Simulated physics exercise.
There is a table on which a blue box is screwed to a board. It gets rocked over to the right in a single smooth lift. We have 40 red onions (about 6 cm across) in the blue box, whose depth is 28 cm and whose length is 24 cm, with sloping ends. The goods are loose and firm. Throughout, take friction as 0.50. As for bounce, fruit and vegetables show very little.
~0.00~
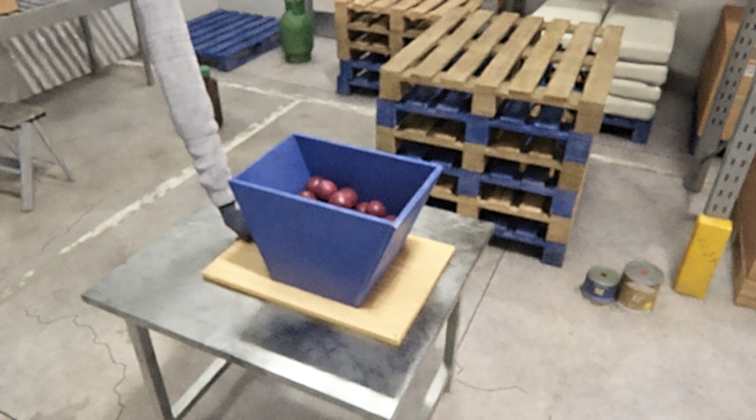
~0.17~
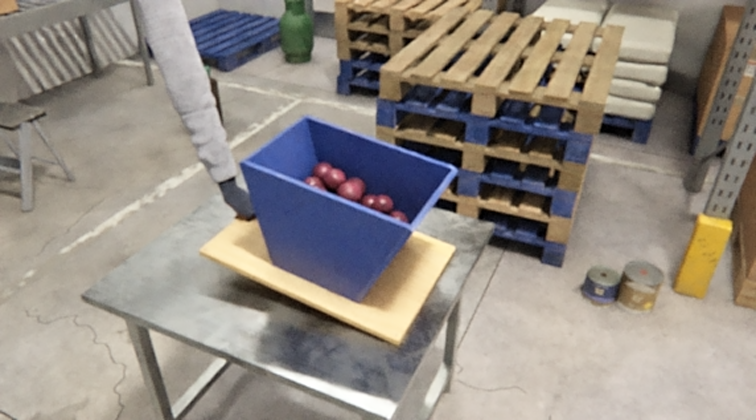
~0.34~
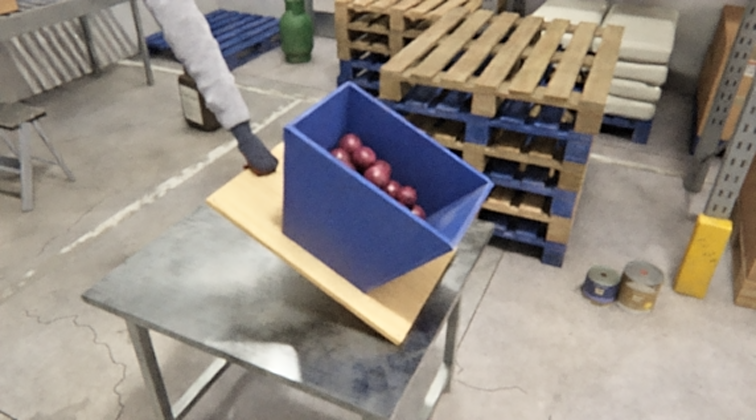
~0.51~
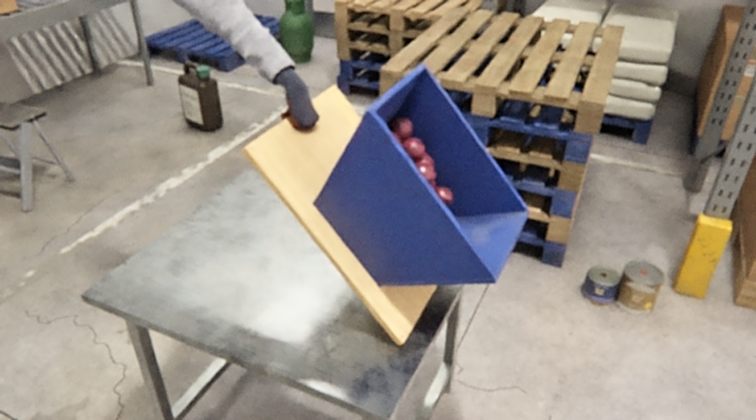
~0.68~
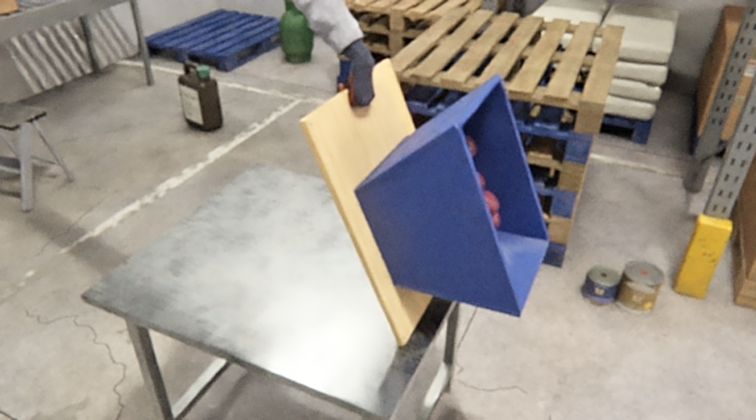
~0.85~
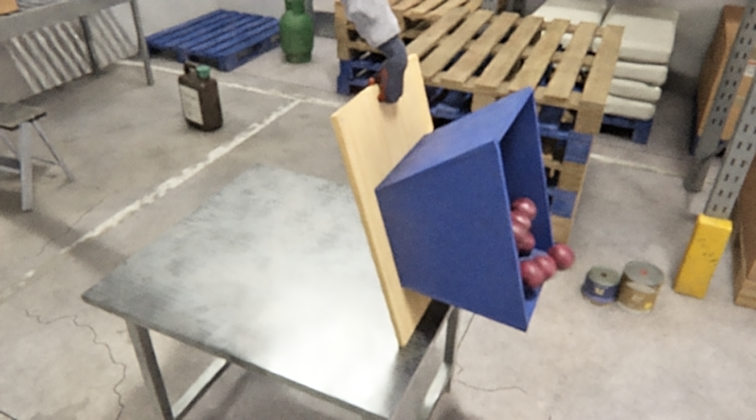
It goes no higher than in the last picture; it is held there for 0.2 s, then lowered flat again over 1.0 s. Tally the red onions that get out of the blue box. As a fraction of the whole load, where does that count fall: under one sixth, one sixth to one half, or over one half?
It falls between one sixth and one half of the load.
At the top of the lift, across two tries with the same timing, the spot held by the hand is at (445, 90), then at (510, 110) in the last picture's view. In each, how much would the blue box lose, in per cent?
First try the blue box sheds 100 per cent of its load, second try 100 per cent.
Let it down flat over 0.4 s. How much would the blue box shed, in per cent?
That would cost the blue box 40 per cent of its load.
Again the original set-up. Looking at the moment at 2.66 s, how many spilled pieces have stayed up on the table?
Near 0, give or take.
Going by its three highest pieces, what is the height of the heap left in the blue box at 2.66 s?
20 cm or thereabouts.
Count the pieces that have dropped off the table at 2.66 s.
I'd estimate some 16 at that moment.
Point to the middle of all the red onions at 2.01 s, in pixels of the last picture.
I'd say near (389, 265).
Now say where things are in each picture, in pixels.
In the first picture (places track the rim corner closest to us here), blue box (393, 224); tipped 0°; all still inside.
Blue box (410, 227); tipped 8°, in the second picture.
Blue box (452, 244); tipped 26°, in the third picture.
Blue box (496, 277); tipped 48°, in the fourth picture.
Blue box (522, 312); tipped 66°, in the fifth picture.
Blue box (528, 327); tipped 74°; 1 out, the lowest onion at (560, 258), in the sixth picture.
After 1.14 s, tilt 72°; the blue box is down by 10 of 40.
After 1.50 s, tilt 43°; the blue box is down by 15 of 40.
After 2.01 s, tilt 0°; the blue box is down by 15 of 40.
Outcome (at 2.66 s), the blue box is down by 15 of 40. Asked share, 15 of 40, 38 per cent.
